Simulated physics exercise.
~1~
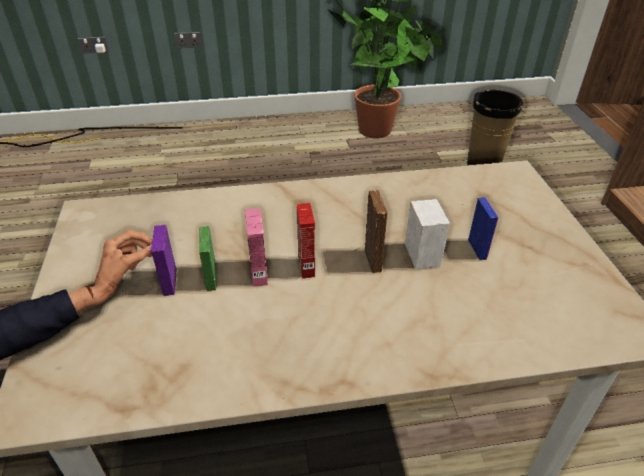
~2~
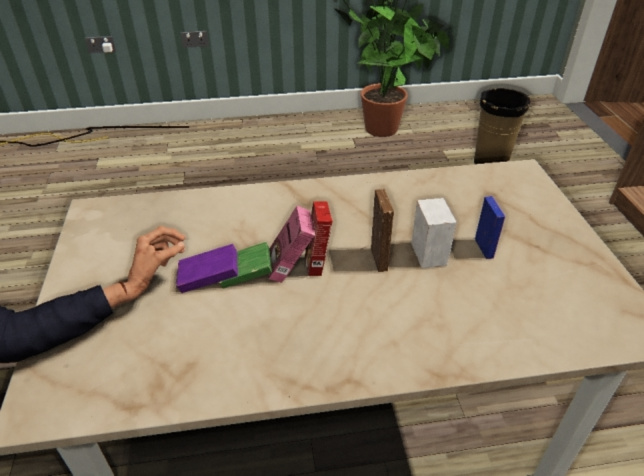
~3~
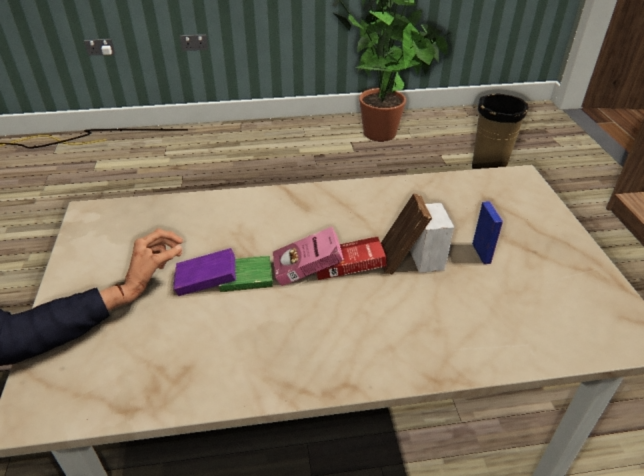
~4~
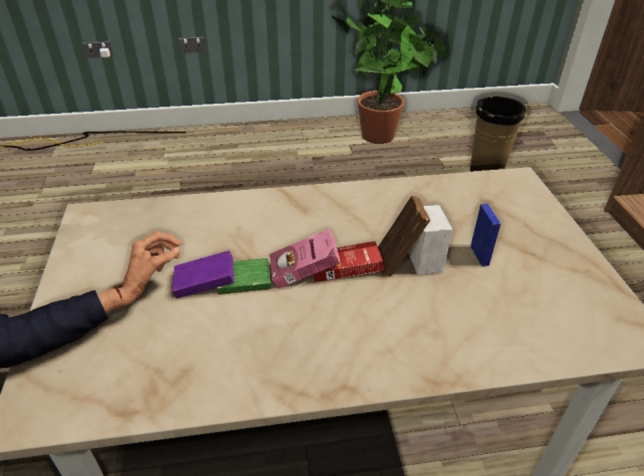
A row of coloured blocks toppled like dominoes on a marble-topped table after a hand tipped the purple one, knocking down the green, pink and red ones, until the brown one leaned against the white block, which stayed standing beside the upright blue one.
